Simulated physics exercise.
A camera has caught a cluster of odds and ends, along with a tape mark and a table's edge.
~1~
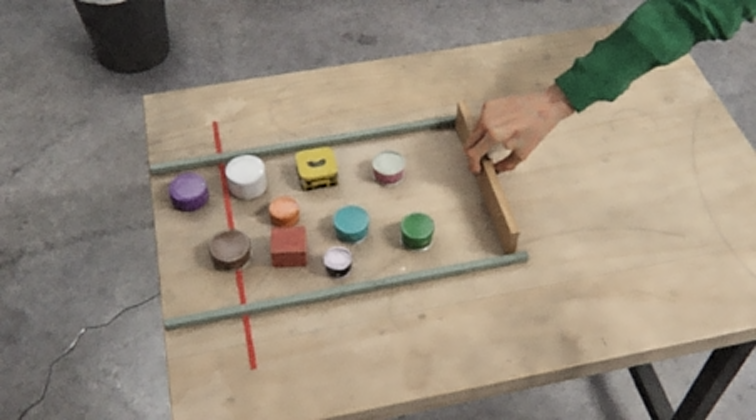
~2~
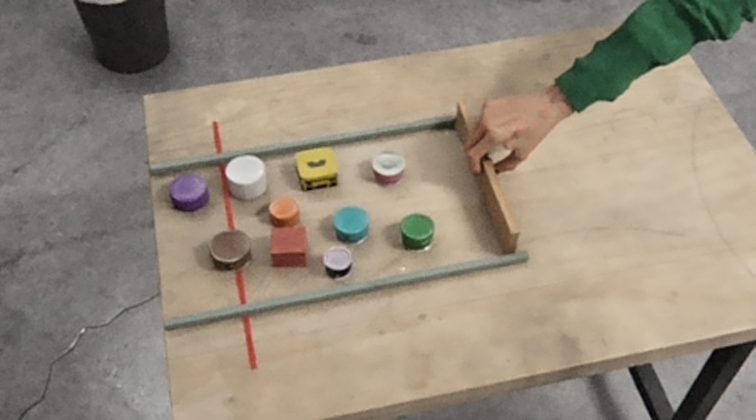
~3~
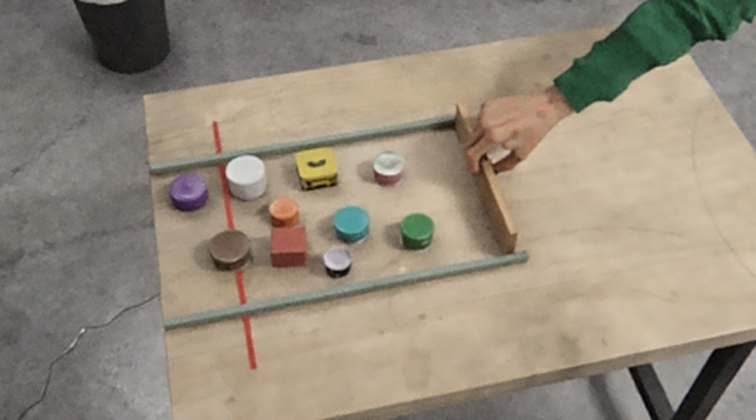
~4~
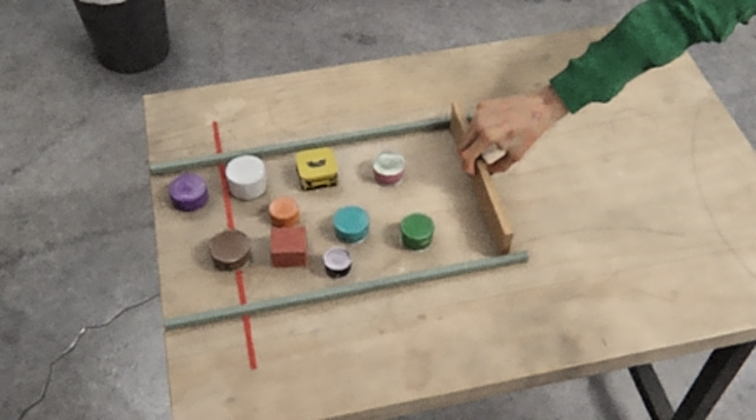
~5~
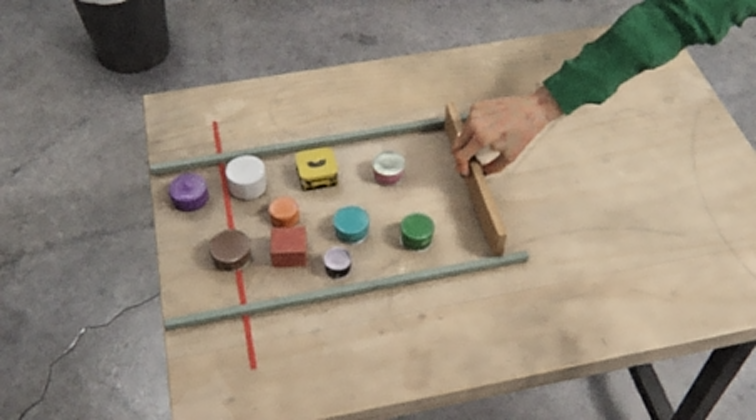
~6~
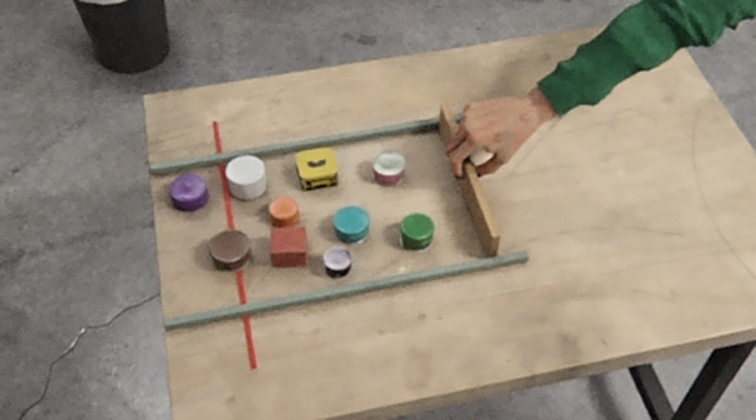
A hand in a green sleeve grips a wooden board standing at the right end of two grey-green rails on a plywood table, seen from above at an angle. Between the rails sit small pots, lids and blocks in purple, white, brown, orange, red, yellow, turquoise and green, with red tape crossing at left. The hand slides the board slightly left while the objects and camera stay still.
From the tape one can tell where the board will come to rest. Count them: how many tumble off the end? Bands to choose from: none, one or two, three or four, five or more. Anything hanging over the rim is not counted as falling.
Final answer: One or two.
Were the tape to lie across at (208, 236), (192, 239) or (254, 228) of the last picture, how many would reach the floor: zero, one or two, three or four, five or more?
In turn: Either three or four, 3 or 4, none.
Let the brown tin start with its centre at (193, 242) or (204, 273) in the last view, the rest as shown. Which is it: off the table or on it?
Results in order - still up; down.
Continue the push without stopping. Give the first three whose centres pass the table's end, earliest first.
Sequence: 1) purple lid, 2) brown tin, 3) white lid.
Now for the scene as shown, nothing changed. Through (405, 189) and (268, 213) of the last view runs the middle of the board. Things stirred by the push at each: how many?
I make it 2 at the first spot and 10 at the other.
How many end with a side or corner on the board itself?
Looks like 5 of them, all told.
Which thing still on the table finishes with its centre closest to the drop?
Foremost is the brown tin.
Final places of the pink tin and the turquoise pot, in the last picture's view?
The one named first is at (211, 201), the next at (216, 241).
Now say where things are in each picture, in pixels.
The first picture shows purple lid (189, 192); brown tin (231, 251); white lid (247, 177); board (485, 175); tape (232, 232).
The second picture shows brown tin (231, 251); turquoise pot (351, 225).
The third picture shows white lid (247, 178); green tin (417, 232).
The fourth picture shows purple lid (189, 192); red block (289, 247).
The fifth picture shows brown tin (231, 251); board (473, 177).
The sixth picture shows purple lid (189, 192); brown tin (231, 251); white lid (247, 178); board (467, 178); tape (232, 232).
A little later, none off yet; purple lid at rest near (189, 192); brown tin at rest near (231, 251); white lid at rest near (247, 178).
When it is over, the number that fall off is one or two; down, purple lid.
